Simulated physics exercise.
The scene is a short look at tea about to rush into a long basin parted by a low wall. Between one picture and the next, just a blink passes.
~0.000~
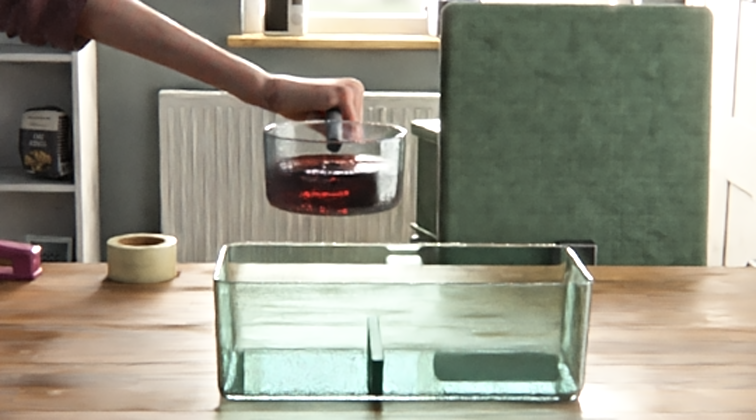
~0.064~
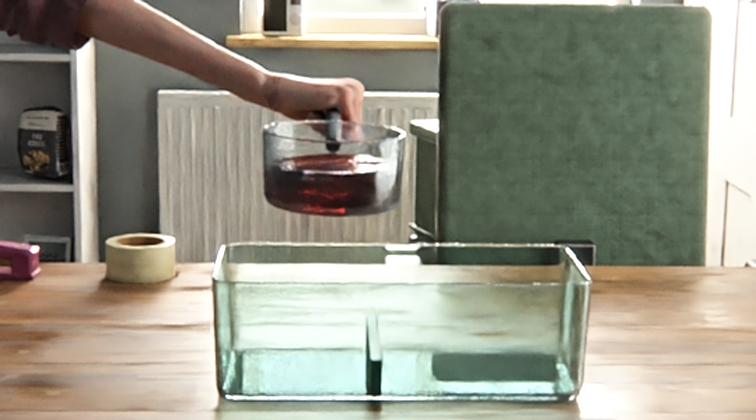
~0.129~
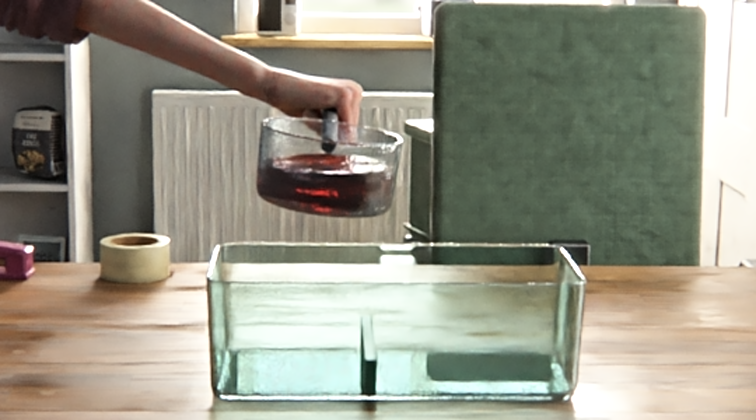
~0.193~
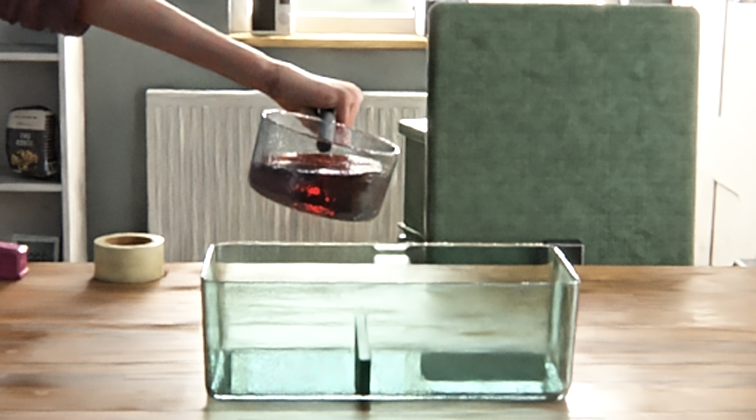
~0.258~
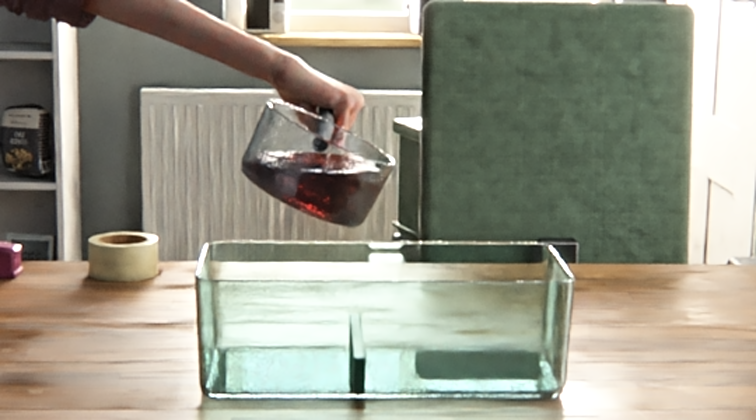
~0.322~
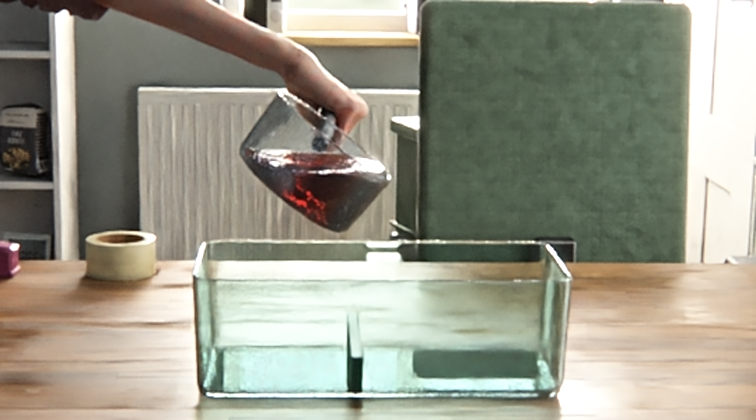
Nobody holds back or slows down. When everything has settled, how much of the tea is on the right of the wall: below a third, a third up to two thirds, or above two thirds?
Once it settles, the part right of the wall is beyond two thirds, I'd say.
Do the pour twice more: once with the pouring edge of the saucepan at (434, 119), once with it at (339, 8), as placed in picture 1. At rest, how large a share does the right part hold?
It works out to around 90 % and then around 70 %.
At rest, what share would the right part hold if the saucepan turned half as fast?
Around 95 per cent ends up there.
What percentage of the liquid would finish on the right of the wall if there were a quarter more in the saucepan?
Result: Around 95 per cent.
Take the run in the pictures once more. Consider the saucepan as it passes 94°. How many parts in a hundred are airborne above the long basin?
Airborne fraction: Approx. 20 %.
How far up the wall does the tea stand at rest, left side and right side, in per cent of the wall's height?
The left side sits at 0 per cent and the right side at 40.
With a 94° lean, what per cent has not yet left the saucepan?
About 30 % remains.
A moment on, the saucepan is tipped on its side and 31 per cent is still to pour, 0 is left of the wall and 48 right of it.
Next, the saucepan is tipped right over and 5 per cent is still to pour, 6 is left of the wall and 85 right of it.
Then the saucepan is tipped right over and 0 per cent is still to pour, 7 is left of the wall and 93 right of it.
Later the saucepan is tipped right over and 0 per cent is still to pour, 7 is left of the wall and 93 right of it.
In the end 7 per cent lies left of the wall, 93 right of it and 0 outside.
